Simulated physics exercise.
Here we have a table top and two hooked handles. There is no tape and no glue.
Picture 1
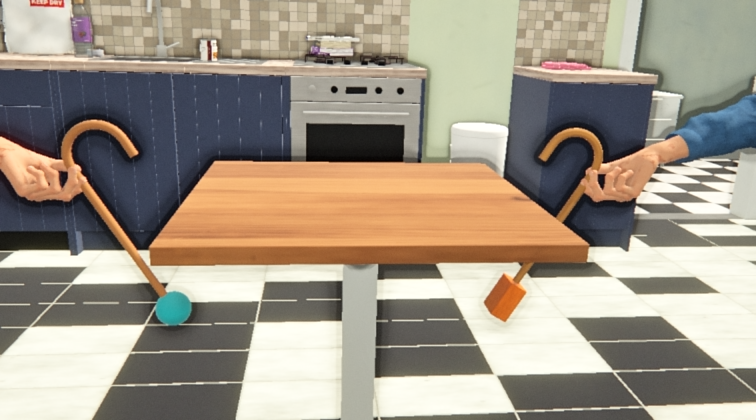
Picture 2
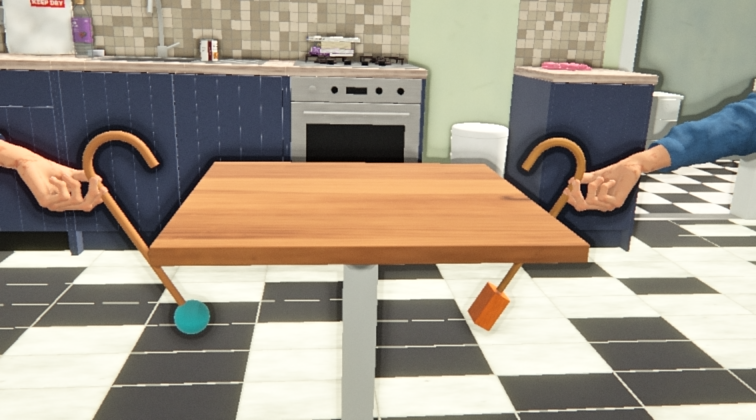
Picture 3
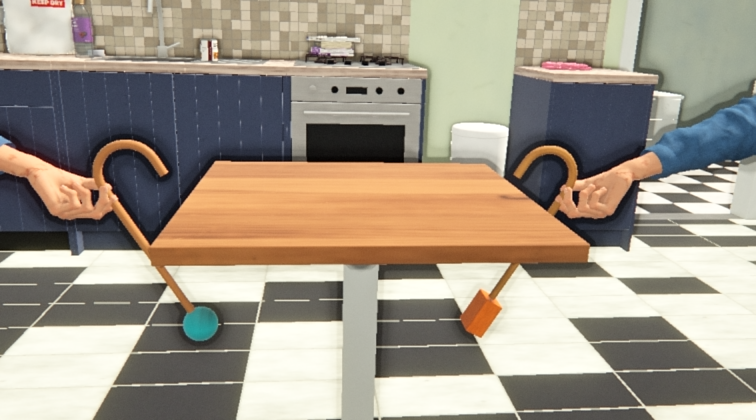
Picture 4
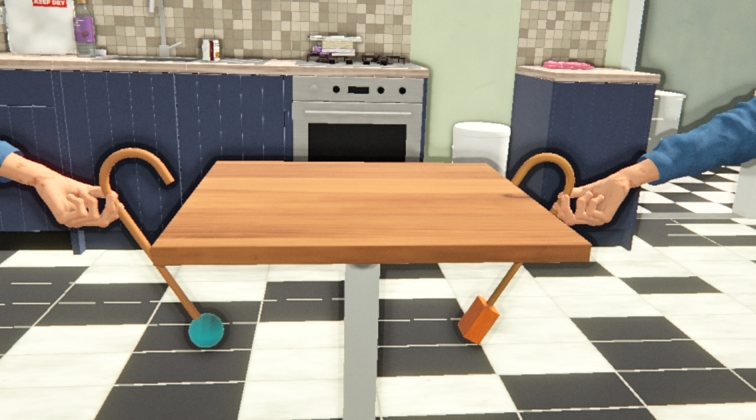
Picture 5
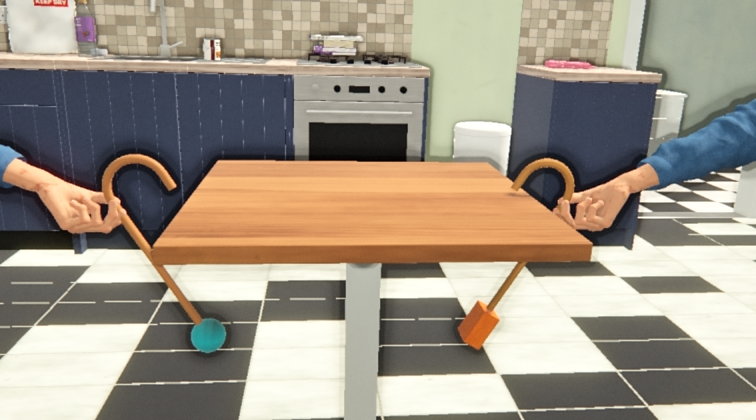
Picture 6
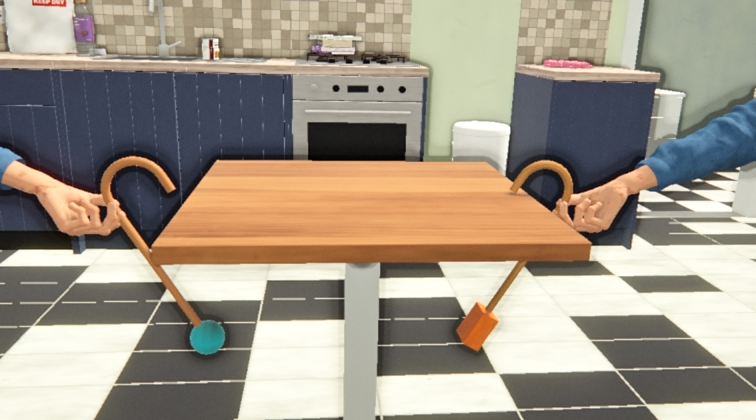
Two hooked wooden canes, each held by a hand at the side of a wooden table, move inward in a kitchen with blue cabinets, an oven and a black-and-white checked floor, seen from the front. The left cane ends in a turquoise round piece, the right in an orange block. Both hands carry them slightly inward and down, slowing to near stillness, while the table and view stay essentially steady.
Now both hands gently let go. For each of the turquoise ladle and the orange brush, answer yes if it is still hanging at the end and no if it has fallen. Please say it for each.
Turquoise ladle: No; orange brush: Yes.
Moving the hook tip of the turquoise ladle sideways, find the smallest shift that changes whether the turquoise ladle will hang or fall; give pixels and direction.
You'd have to slide it 20 pixels to the right.
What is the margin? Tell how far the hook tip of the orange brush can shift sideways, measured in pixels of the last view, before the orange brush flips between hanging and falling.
Right, by around 12 pixels.
Then, 0.36 s later than the last frame, turquoise ladle fallen; orange brush at rest near (506, 251).
Then, 0.56 s later than the last frame, turquoise ladle dropping; orange brush at rest near (507, 251).
When it is over, the turquoise ladle slips off; the orange brush hangs from the table, near (504, 251).
